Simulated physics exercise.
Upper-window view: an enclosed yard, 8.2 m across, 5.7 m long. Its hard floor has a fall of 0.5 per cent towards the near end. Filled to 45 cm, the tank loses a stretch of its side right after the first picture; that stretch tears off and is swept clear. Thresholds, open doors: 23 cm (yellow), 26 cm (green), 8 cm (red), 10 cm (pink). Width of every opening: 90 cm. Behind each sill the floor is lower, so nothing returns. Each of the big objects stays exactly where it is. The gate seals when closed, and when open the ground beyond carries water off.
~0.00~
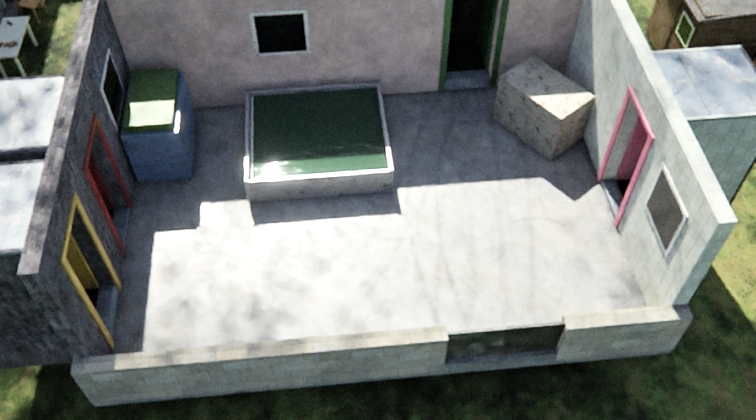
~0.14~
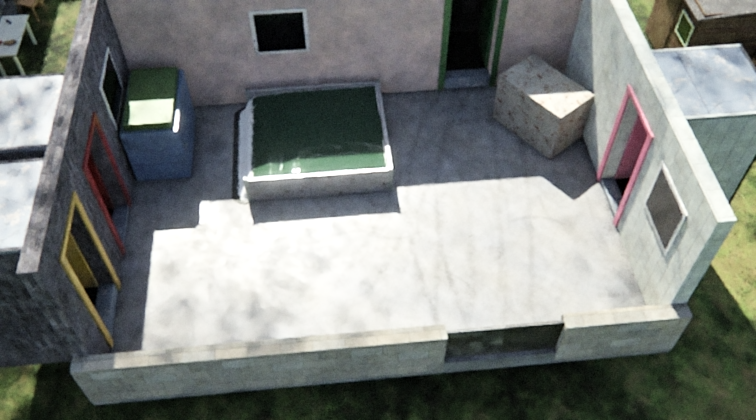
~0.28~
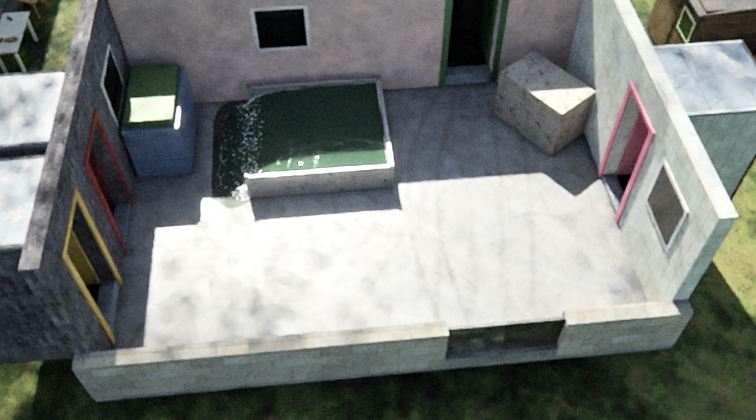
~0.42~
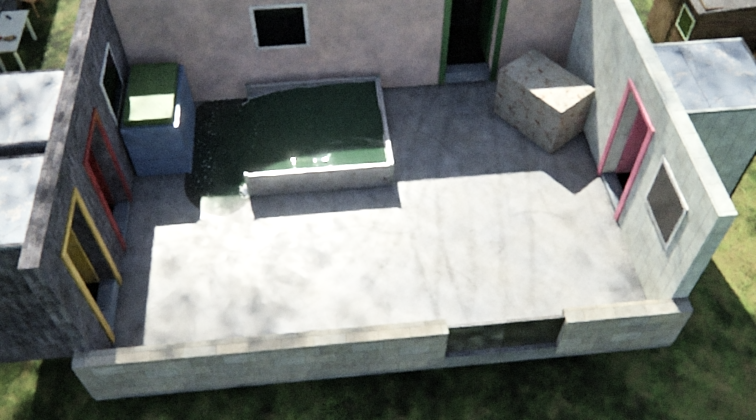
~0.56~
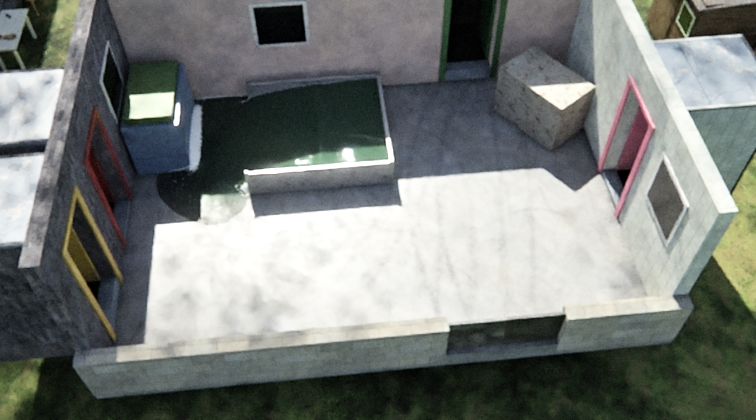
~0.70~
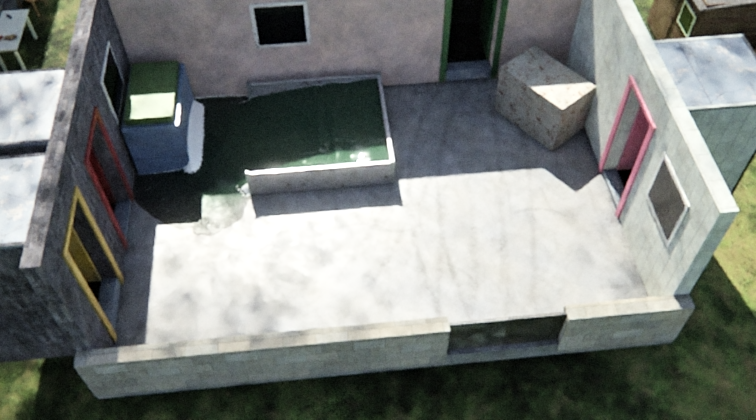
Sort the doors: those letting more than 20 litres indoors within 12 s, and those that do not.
The yellow door is among those that do not; the green door is among those that do not; the red door is among those letting more in; the pink door is among those that do not.
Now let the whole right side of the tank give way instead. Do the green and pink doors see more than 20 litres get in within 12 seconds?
Lab note: Vs limit, green door inside limit; pink door limit exceeded.
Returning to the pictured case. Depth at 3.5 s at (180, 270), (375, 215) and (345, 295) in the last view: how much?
Approximately 4, 0 and 0 centimetres, going through them in turn.
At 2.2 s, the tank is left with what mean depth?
About 20 cm.
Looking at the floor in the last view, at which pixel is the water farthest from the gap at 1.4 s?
That's around (125, 261) in the last picture.
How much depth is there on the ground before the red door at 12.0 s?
About 4.5 cm deep.
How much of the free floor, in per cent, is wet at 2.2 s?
20 %.
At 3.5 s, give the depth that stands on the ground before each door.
Yellow 12 cm, green 2 cm, red 12 cm, pink 0 cm.
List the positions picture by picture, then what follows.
The first frame shows the tank at (316, 132) is whole and still, 45 cm deep.
In the second frame, the front is at (244, 111), 1.1 m from the gap at (251, 147); 0.4 m2 of floor is under water; 45 cm left at the back of the tank.
In the third frame, the front is at (229, 204), 1.3 m from the gap at (252, 145); 1.4 m2 of floor is under water; 45 cm left at the back of the tank.
In the fourth frame, water pours out at (252, 144) and has run 1.5 m, to (210, 102); typically 7 cm deep outside, 45 cm at the tank's back.
In the fifth frame, water pours out at (252, 142) and has run 1.8 m, to a hidden place; typically 8 cm deep outside, 45 cm at the tank's back.
In the sixth frame, the front is at (137, 190), 2.2 m from the gap at (253, 142); 3.8 m2 of floor is under water; 45 cm left at the back of the tank.
After 1.4 s water covers 15 % of the floor and is deepest (35 cm) near (200, 115); yellow door not reached, green door not reached, red door 18 cm at the sill, 5 L in, pink door not reached.
After 2.2 s water covers 20 % of the floor and is deepest (40 cm) near (145, 106); yellow door 9 cm at the sill, 0 L in, green door not reached, red door 21 cm at the sill, 48 L in, pink door not reached.
After 3.5 s water covers 35 % of the floor and is deepest (29 cm) near (153, 112); yellow door 12 cm at the sill, 0 L in, green door 2 cm at the sill, 0 L in, red door 12 cm at the sill, 126 L in, pink door not reached.
After 7.0 s water covers 65 % of the floor and is deepest (14 cm) near (111, 373); yellow door 13 cm at the sill, 0 L in, green door 1 cm at the sill, 0 L in, red door 6 cm at the sill, 156 L in, pink door not reached.
After 12.0 s water covers 95 % of the floor and is deepest (10 cm) near (123, 371); yellow door 10 cm at the sill, 0 L in, green door 2 cm at the sill, 0 L in, red door 5 cm at the sill, 163 L in, pink door 6 cm at the sill, 0 L in.
